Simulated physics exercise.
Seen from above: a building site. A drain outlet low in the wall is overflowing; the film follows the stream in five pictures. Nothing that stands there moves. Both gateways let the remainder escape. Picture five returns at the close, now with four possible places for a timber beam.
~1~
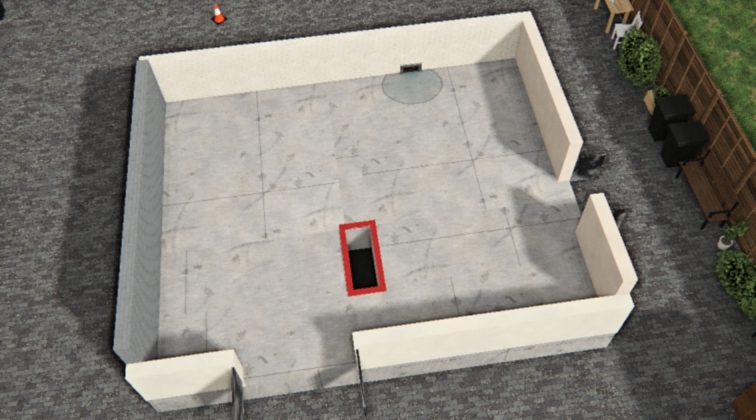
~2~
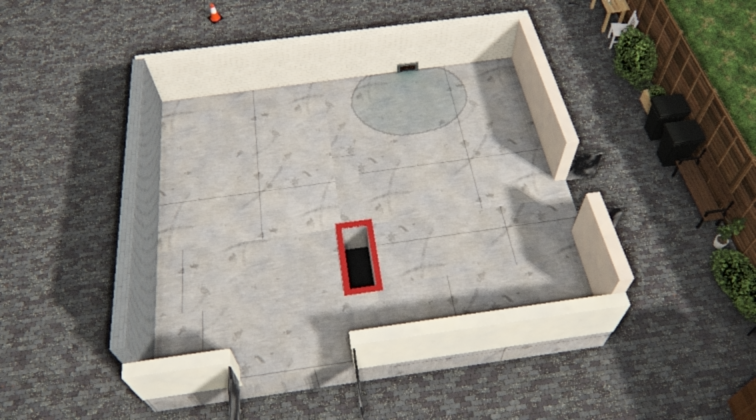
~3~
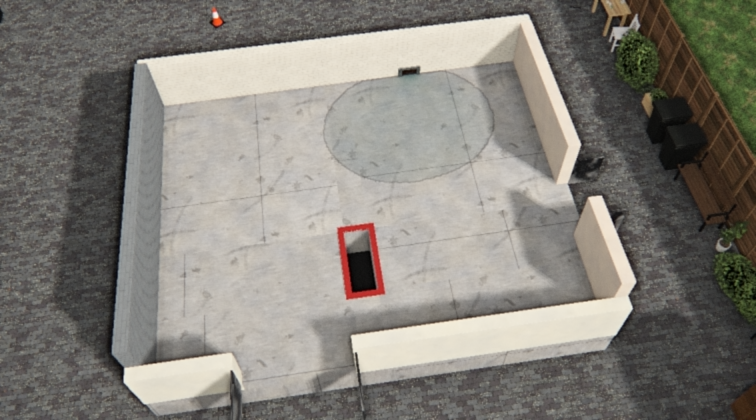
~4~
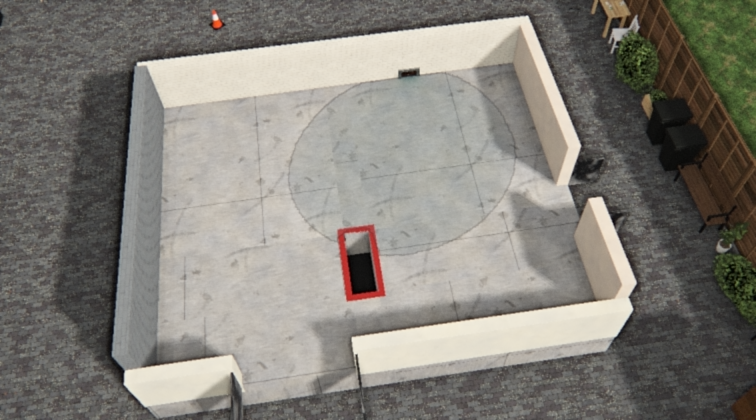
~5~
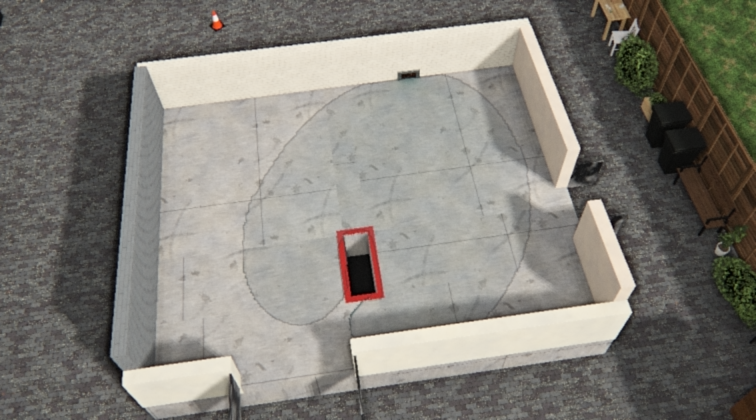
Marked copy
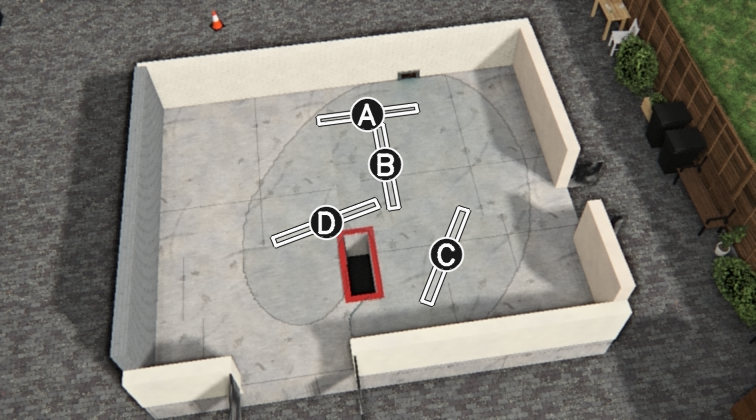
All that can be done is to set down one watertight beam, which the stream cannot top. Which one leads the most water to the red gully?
Go for C.
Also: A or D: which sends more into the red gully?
That would be D.
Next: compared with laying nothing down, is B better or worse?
Worse.
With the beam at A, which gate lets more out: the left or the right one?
The left one.
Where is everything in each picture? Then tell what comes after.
Outfall at (411, 68); red gully at (362, 257); open gate at (299, 360); open gate at (566, 206); water covers 2 % of the ground and shows as far out as (398, 99); red gully still dry.
Water covers 7 % of the ground and shows as far out as (369, 125); red gully still dry.
Water covers 16 % of the ground and shows as far out as (389, 179); red gully still dry.
Water covers 30 % of the ground and shows as far out as (389, 249); red gully taking water.
Water covers 47 % of the ground and shows as far out as (301, 321); red gully taking water.
On the marked copy, A from (318, 120) to (416, 108); B from (394, 208) to (378, 125); C from (426, 302) to (463, 209); D from (274, 241) to (376, 203).
With A, about 10 % of the stream runs into the red gully, about 89 % out by the gates.
With B, about 16 % of the stream runs into the red gully, about 81 % out by the gates.
With C, about 32 % of the stream runs into the red gully, about 65 % out by the gates.
With D, about 17 % of the stream runs into the red gully, about 82 % out by the gates.
